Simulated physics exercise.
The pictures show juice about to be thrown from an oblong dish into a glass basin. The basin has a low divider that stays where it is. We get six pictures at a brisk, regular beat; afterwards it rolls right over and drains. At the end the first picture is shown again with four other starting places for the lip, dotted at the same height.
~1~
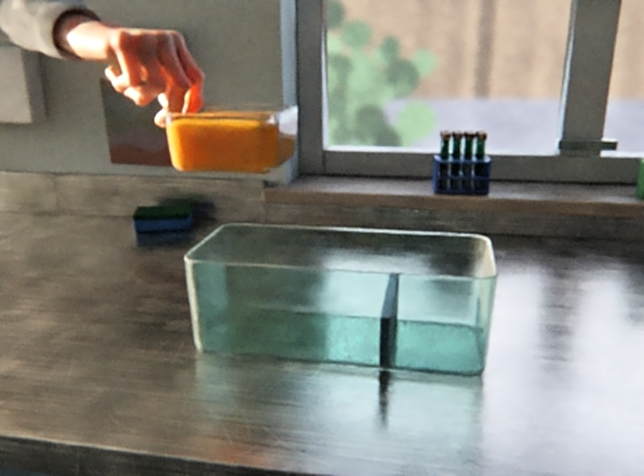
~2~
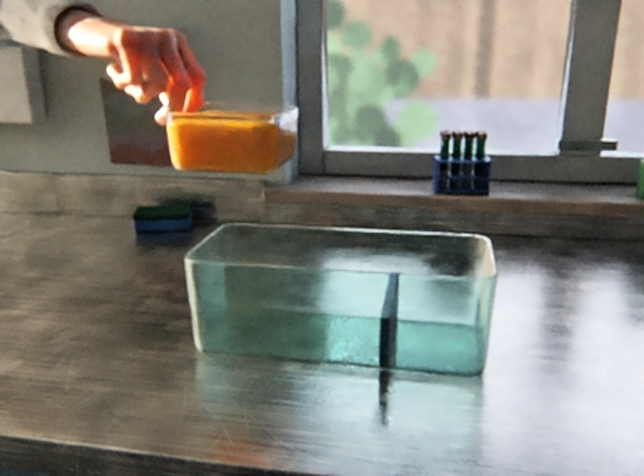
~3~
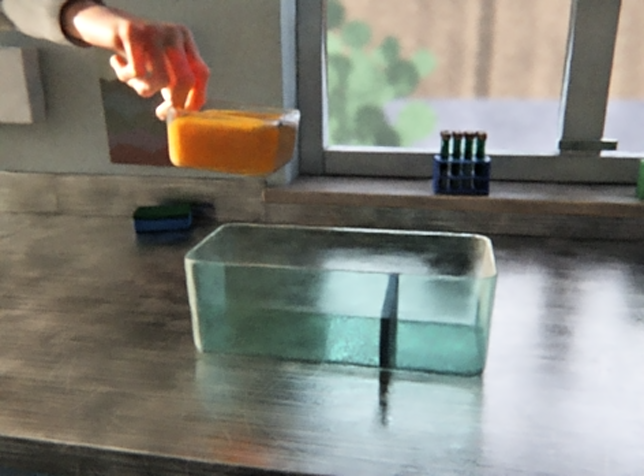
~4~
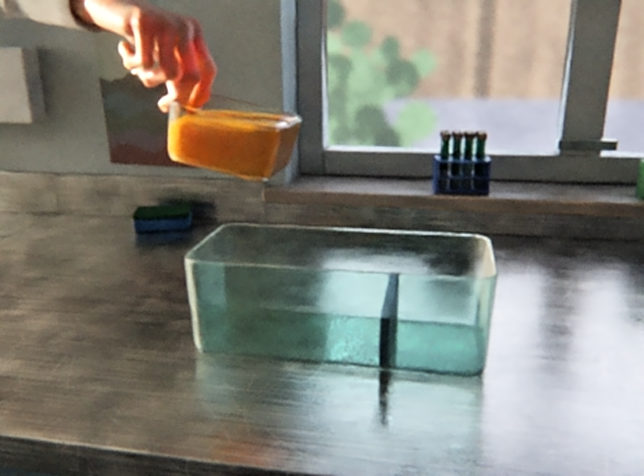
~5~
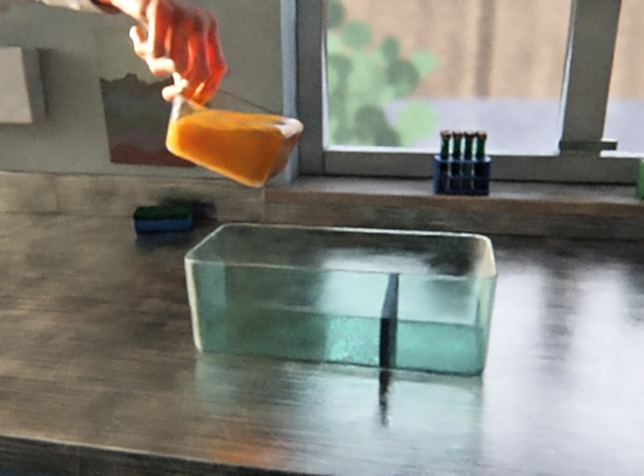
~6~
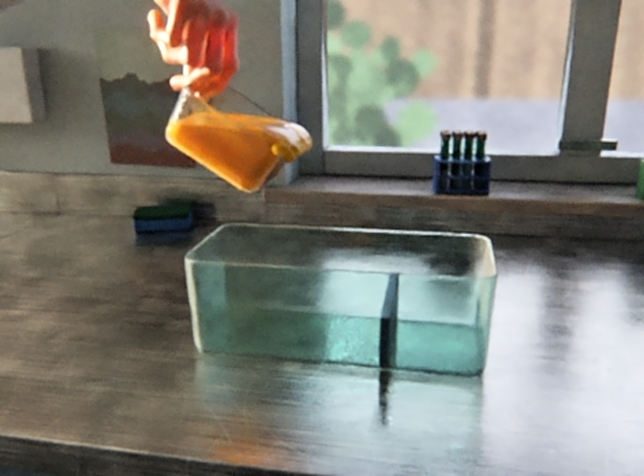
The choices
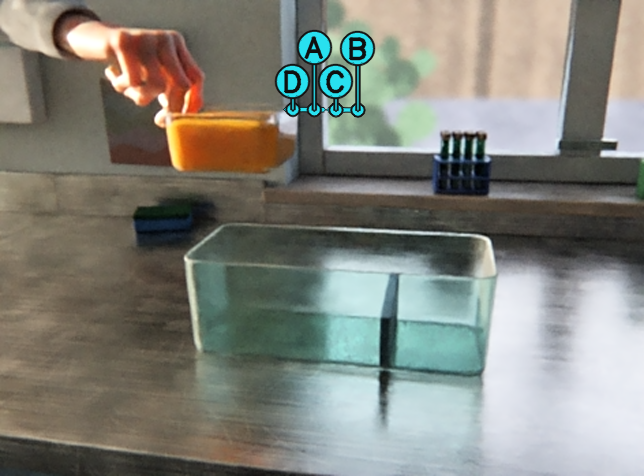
A hand at the upper left holds a clear oblong dish of orange juice above a dark, glossy countertop, seen from slightly above by a still camera. Below sits a rectangular glass basin holding blue-green liquid and a dark upright divider, with a blue rack of vials on the windowsill behind and a small dark block at left. The hand shifts right and steadily tilts the dish rightward until juice slides over its lip.
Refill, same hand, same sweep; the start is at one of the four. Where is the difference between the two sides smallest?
C is best.
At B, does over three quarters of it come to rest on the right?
No, it does not.
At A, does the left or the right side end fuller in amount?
More ends on the left.
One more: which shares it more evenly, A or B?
That would be B.
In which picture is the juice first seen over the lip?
Picture 5.
On the marked copy, A at (314, 109); B at (357, 110); C at (335, 109); D at (292, 109).
With A, about 83 % ends left of the wall and 6 % right of it; 11 % is lost outside.
With B, about 31 % ends left of the wall and 66 % right of it; 3 % is lost outside.
With C, about 52 % ends left of the wall and 45 % right of it; 3 % is lost outside.
With D, about 94 % ends left of the wall and 3 % right of it; 3 % is lost outside.
